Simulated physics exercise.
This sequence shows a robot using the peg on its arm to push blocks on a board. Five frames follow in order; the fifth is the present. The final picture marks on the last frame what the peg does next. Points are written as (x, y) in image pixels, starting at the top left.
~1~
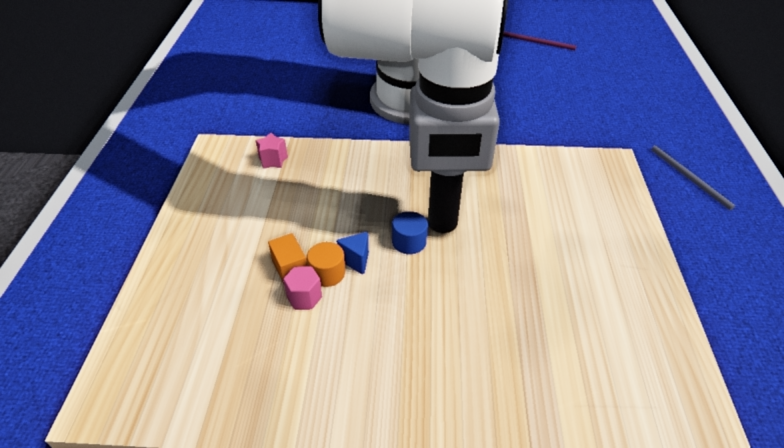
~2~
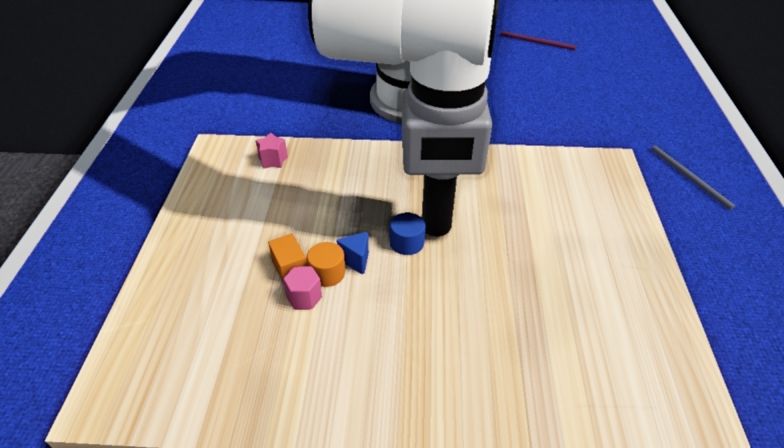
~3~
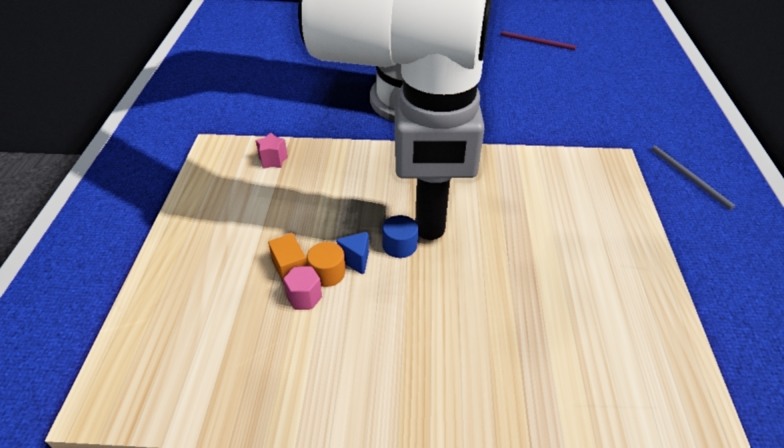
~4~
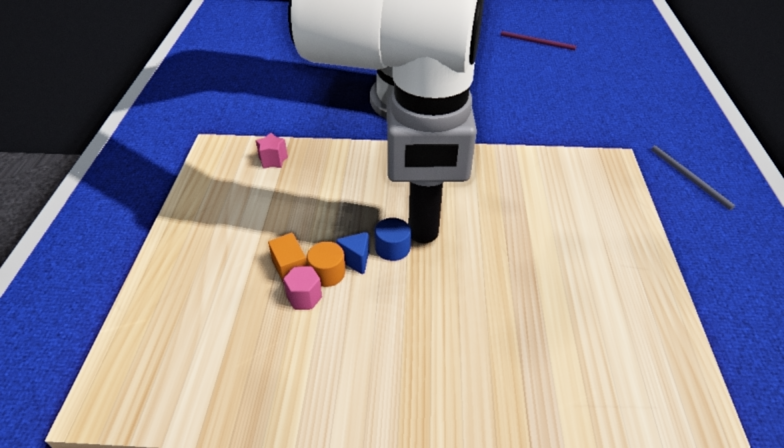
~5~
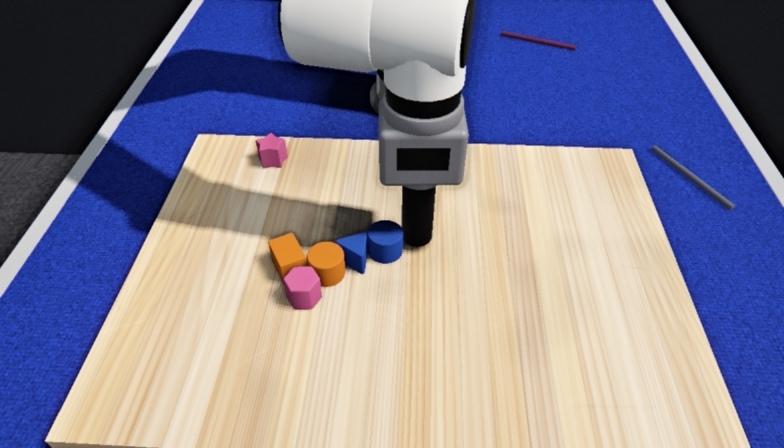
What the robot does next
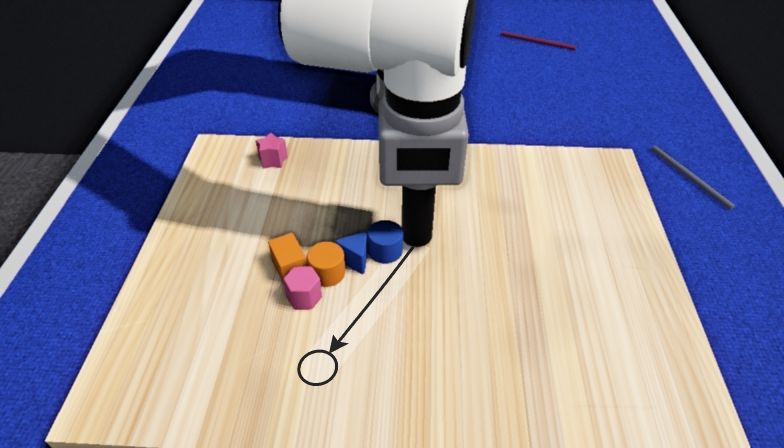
In the video, a robot arm uses its black peg to push a blue cylinder a short way left across a wooden board, up beside a blue three-sided block near orange and pink blocks, which stay still.
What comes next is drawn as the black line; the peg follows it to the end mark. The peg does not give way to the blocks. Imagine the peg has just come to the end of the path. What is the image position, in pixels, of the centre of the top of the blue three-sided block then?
Expect it around (335, 234).
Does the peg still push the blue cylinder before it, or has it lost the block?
By then it is beside or behind the peg.
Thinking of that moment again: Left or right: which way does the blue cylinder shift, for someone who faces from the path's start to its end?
It moves right.
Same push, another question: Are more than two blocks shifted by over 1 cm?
No
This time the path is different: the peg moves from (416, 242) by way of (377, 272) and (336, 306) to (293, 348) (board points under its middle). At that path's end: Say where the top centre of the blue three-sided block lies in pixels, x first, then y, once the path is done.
Expect it around (321, 230).
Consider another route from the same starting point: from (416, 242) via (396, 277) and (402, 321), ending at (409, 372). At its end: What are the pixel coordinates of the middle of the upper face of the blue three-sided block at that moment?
Put as a pixel place, it's (336, 234).
Drawn move, in a line from (416, 242) to (318, 367).
The first path, step by step. One third of the way, peg at (388, 274); blue three-sided block at (335, 234); blue cylinder at (364, 239).
Two thirds of the way, peg at (354, 316); blue three-sided block at (335, 234); blue cylinder at (364, 239).
At the end, peg at (317, 361); orange cylinder still; blue three-sided block at (335, 234); blue cylinder at (364, 239).
